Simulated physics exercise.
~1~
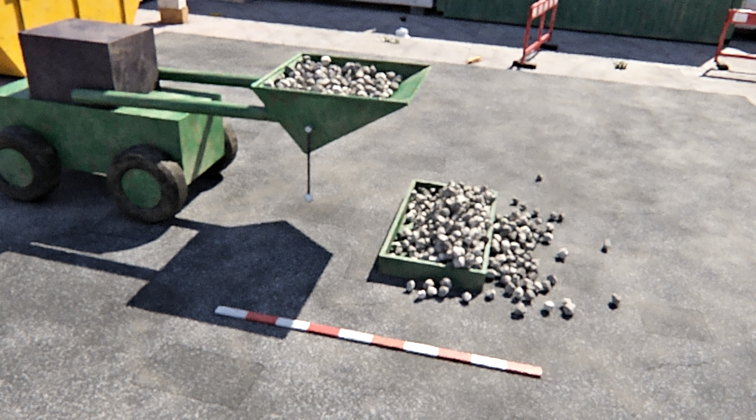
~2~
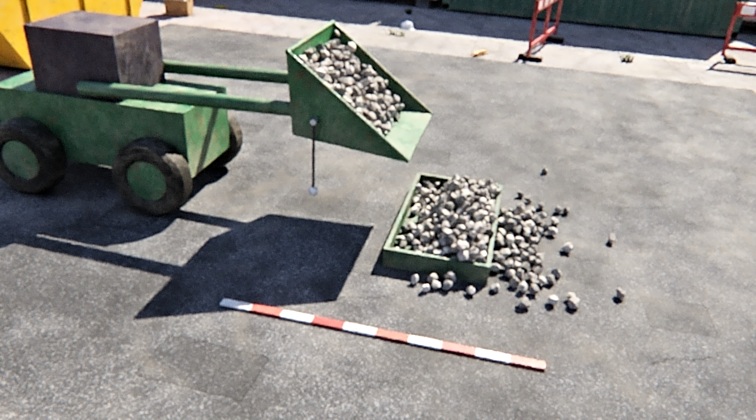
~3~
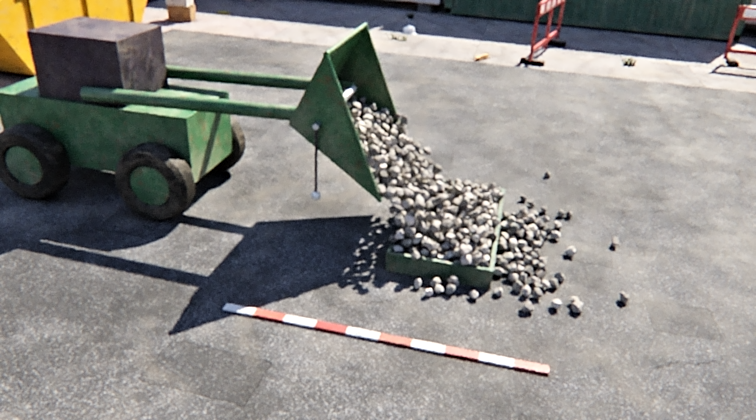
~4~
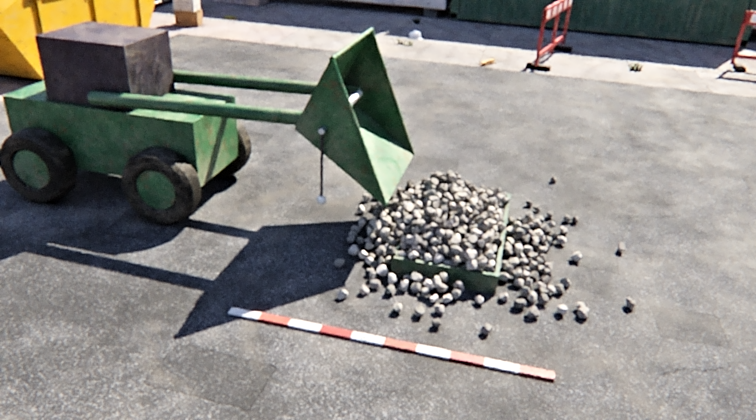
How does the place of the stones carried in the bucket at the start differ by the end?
They begin up in the raised bucket and end lower and further to the right, out of the bucket and on the heap in and around the green bin.
A green wheeled loader with a dark block on top stands at the left of a sunlit grey paved yard, seen from above by a slightly swaying camera. Its raised bucket is full of pale stones, and in front sits a low green bin already heaped with stones, some scattered to its right. A red and white striped staff lies in the foreground. The bucket tips forward, and the stones slide out and pour down onto the heap. Finally the bucket hangs tilted and empty, while stones cover much of the bin and spill around it, including on the side nearer the loader.
